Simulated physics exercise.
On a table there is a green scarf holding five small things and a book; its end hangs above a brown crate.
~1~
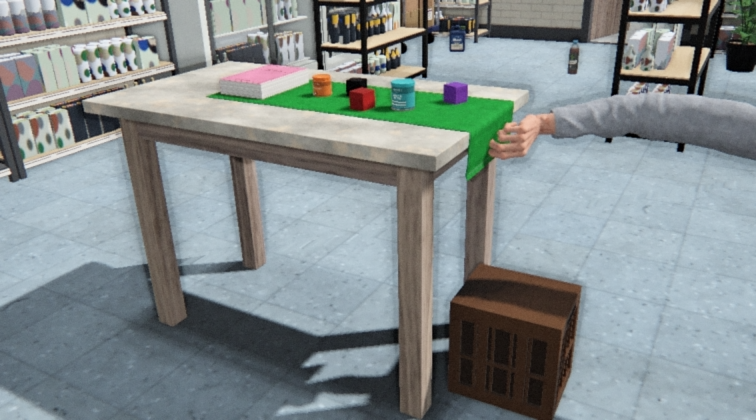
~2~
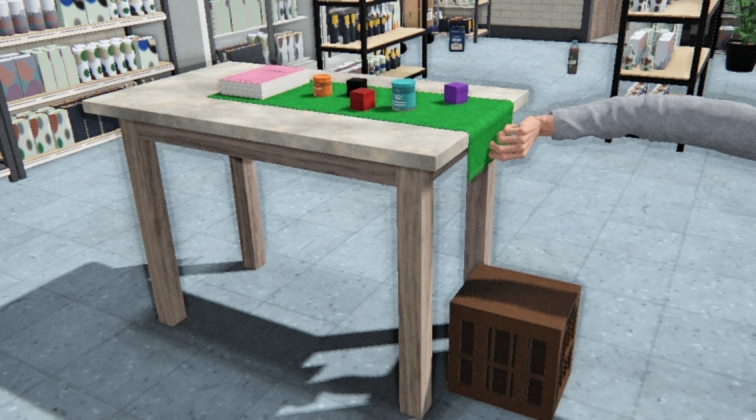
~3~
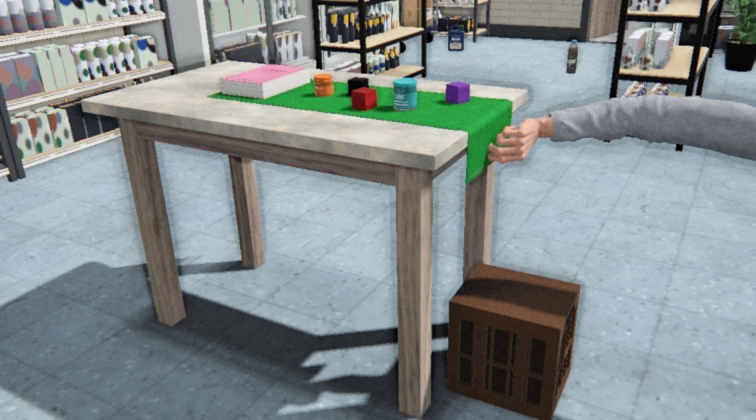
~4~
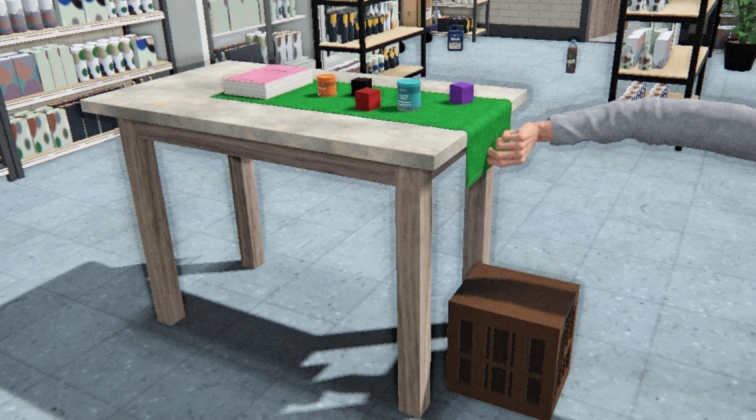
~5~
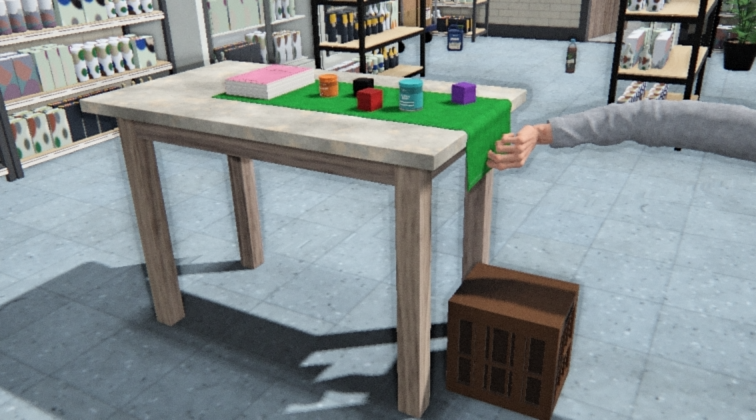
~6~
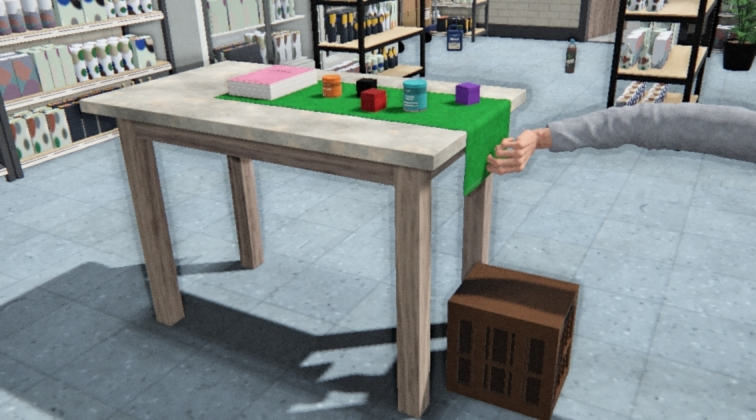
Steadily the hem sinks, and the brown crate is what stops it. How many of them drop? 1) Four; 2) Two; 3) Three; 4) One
Three (3).
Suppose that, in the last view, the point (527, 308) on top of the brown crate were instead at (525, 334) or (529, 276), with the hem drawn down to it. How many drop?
Count: 4, then 2.
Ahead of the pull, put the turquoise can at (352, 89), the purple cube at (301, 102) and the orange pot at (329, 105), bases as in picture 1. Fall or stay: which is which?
The turquoise can does not fall, the purple cube holds on, the orange pot remains up.
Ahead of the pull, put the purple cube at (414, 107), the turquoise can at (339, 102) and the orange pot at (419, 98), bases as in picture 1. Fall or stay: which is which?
In the end the purple cube gets dislodged, while the turquoise can rides it out and the orange pot gets dislodged.
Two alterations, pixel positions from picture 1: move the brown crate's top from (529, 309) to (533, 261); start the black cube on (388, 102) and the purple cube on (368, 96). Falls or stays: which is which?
The black cube ends up still on top and the purple cube ends up still on top.
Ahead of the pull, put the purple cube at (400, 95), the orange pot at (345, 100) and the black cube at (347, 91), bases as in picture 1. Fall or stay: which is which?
I'd say the purple cube takes a fall, the orange pot hangs on, and the black cube hangs on.
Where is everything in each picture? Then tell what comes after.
In the first picture, hem (467, 181); purple cube (456, 84); turquoise can (403, 81); red cube (362, 90); black cube (356, 79); orange pot (322, 76); top of the crate (529, 309).
In the second picture, hem (469, 182); purple cube (456, 84).
In the third picture, hem (466, 184); turquoise can (405, 81).
In the fourth picture, hem (467, 189); red cube (368, 90); top of the crate (527, 308).
In the fifth picture, hem (468, 192); black cube (363, 79).
In the sixth picture, hem (464, 196); purple cube (468, 85); turquoise can (415, 82); red cube (374, 91); black cube (367, 80); orange pot (331, 76).
Soon after, hem near (488, 214); purple cube gone.
Then, hem near (487, 259); purple cube and turquoise can gone.
Further on, hem on the crate; purple cube, turquoise can and red cube gone.
At rest, hem on the crate; purple cube, turquoise can and red cube gone. It carries off three.
